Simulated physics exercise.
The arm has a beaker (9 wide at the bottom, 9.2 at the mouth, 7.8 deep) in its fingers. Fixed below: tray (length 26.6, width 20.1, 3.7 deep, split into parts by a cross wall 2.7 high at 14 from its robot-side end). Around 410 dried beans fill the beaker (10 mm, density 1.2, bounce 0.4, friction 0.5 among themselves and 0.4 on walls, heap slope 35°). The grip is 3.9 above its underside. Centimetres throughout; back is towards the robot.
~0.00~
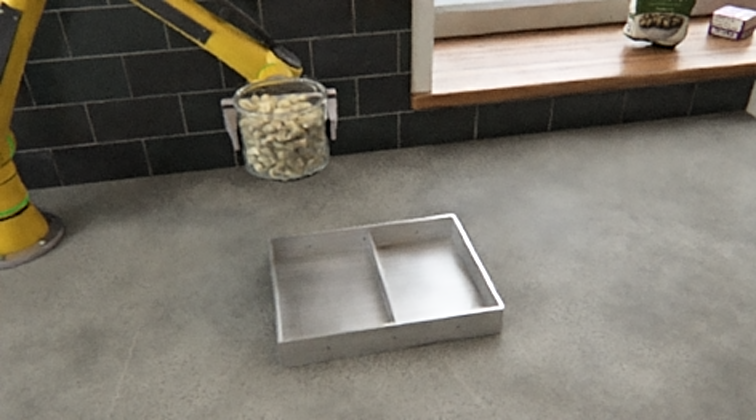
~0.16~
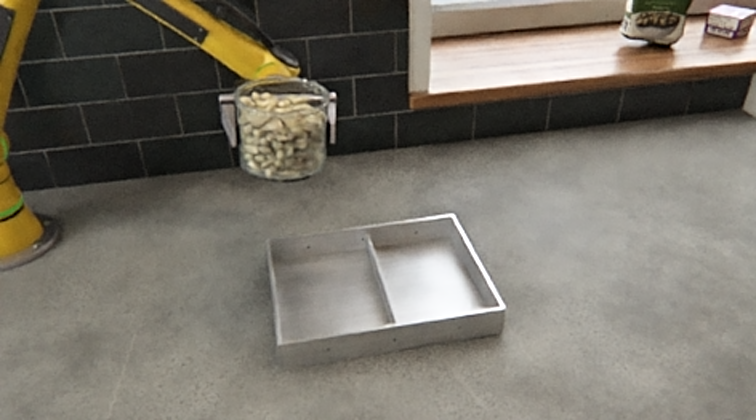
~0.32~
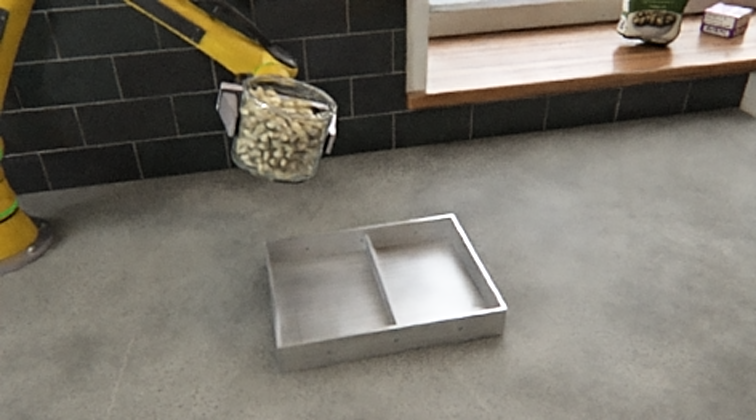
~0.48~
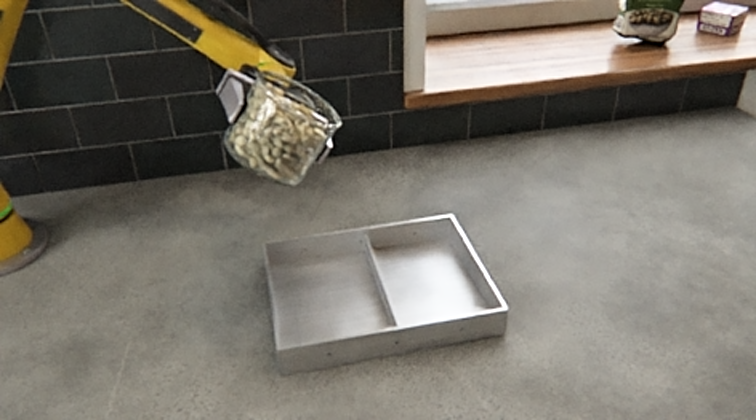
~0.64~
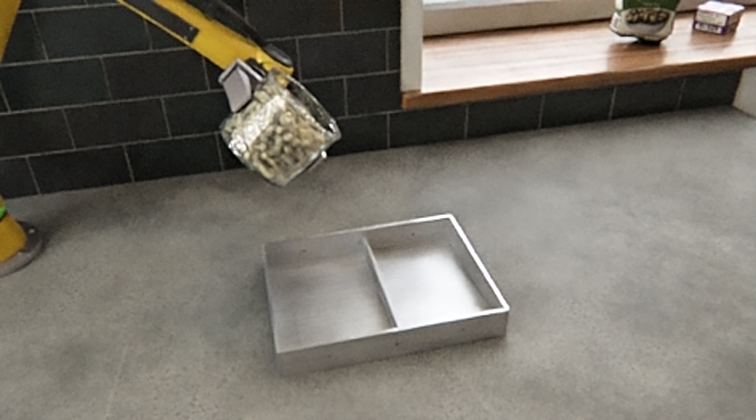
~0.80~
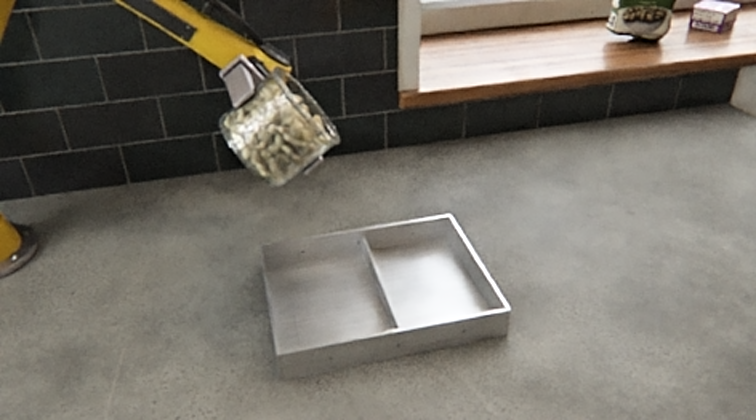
A yellow robot arm at the upper left grips a clear beaker filled with pale beans above a grey countertop, seen from above at an angle. Below sits a silver metal tray split into two compartments, with dark brick-shaped tiles behind and a wooden windowsill holding two packages at the upper right. The arm tilts the upright beaker steadily rightward to a steep slant, while the view drifts slightly.
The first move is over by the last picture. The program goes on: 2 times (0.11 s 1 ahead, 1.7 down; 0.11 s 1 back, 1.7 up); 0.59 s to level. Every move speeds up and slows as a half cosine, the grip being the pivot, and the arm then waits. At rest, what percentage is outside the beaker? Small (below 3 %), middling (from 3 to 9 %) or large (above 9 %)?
Answer: Small; below 3 % of the dried beans finish outside the beaker.
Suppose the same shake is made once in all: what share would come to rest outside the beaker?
It would be near 0 per cent.
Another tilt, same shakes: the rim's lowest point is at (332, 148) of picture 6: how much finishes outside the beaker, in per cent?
Some 5 per cent.
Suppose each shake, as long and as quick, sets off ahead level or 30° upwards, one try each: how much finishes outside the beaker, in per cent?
Some 5 and 5 per cent.
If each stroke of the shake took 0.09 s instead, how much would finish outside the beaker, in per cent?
It would be near 0 per cent.
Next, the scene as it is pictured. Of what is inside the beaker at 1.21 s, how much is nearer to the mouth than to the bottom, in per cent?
About 45 per cent.
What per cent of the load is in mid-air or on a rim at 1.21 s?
About 0 per cent.
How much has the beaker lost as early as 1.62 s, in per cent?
Near 0 per cent so far.
After 1.21 s, tilted 54° forward, highest piece 29 above the table; 414 in the beaker.
After 1.62 s, tilted 15° forward, highest piece 29 above the table; 414 in the beaker.
After 2.03 s, level, highest piece 30 above the table; 414 in the beaker.
After 3.08 s, level, highest piece 30 above the table; 414 in the beaker.
At rest, 414 in the beaker. That is 0 % outside the beaker.
